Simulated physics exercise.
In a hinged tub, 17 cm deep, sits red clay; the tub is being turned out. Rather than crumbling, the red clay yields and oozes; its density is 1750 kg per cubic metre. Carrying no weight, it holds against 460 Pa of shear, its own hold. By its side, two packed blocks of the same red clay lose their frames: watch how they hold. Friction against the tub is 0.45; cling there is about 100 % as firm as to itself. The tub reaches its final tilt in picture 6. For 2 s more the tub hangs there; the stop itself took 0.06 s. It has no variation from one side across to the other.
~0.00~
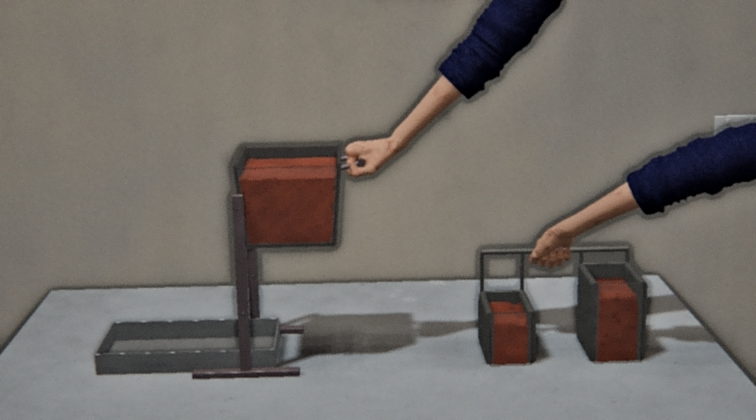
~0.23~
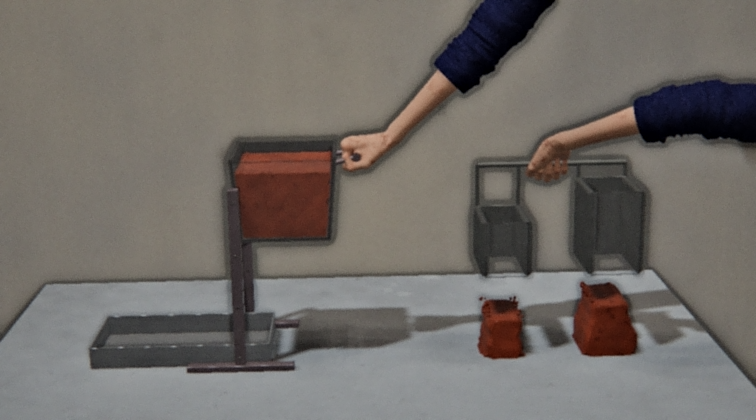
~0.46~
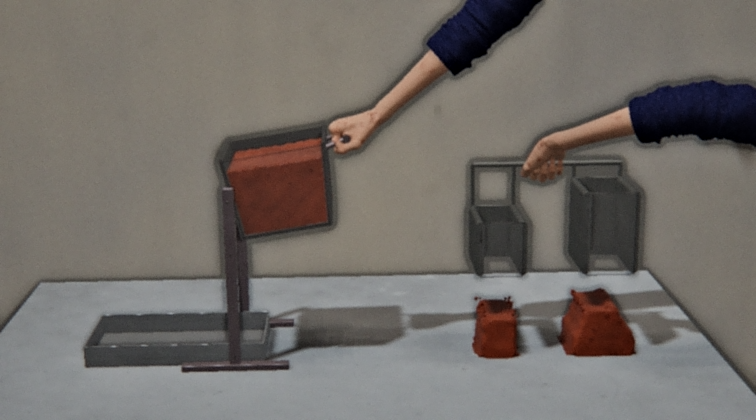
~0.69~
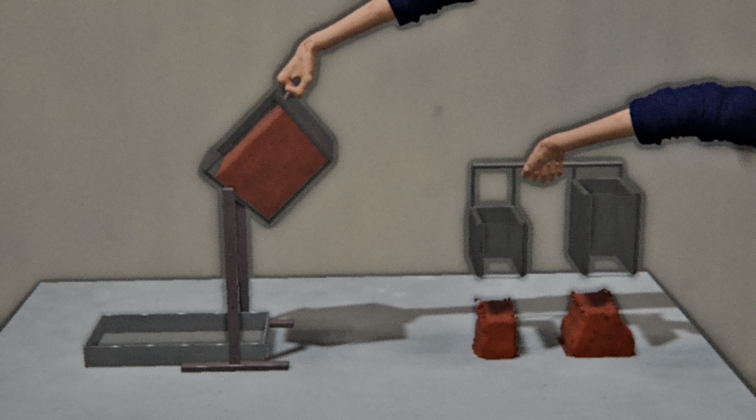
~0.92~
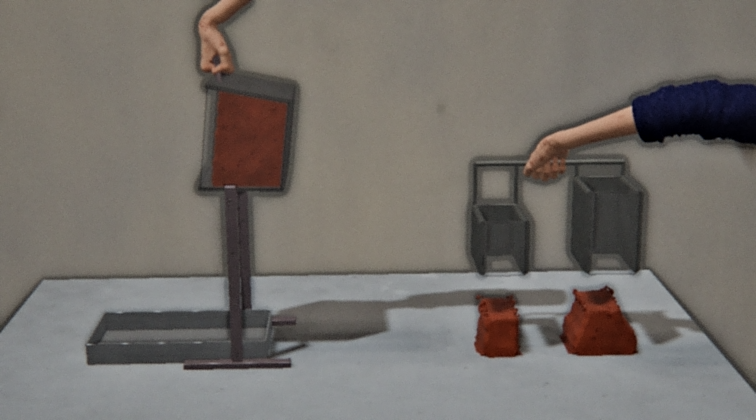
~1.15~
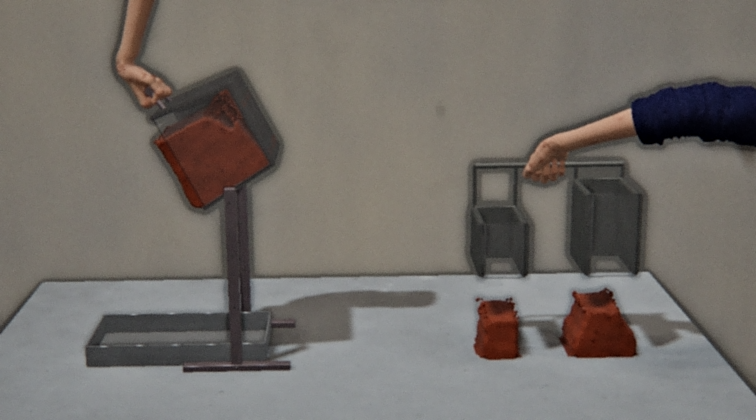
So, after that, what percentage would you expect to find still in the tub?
I would expect about 9 % still in the tub.
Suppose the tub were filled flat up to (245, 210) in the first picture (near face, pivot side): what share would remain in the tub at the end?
Then about 8 %.
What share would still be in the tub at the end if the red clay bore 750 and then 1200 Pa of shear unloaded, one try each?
First 8 %, second 12 %.
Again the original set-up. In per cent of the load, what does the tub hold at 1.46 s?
About 20 %.
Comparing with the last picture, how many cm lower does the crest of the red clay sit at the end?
About 0 cm.
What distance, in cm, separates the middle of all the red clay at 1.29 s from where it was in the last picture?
Looks like around 13 cm to me.
After 1.29 s, the tub is at 117 degrees and holds 35 %.
After 1.46 s, the tub is at 117 degrees and holds 21 %.
After 1.63 s, the tub is at 117 degrees and holds 9 %.
After 1.80 s, the tub is at 117 degrees and holds 9 %.
After 3.15 s, the tub is at 117 degrees and holds 9 %.
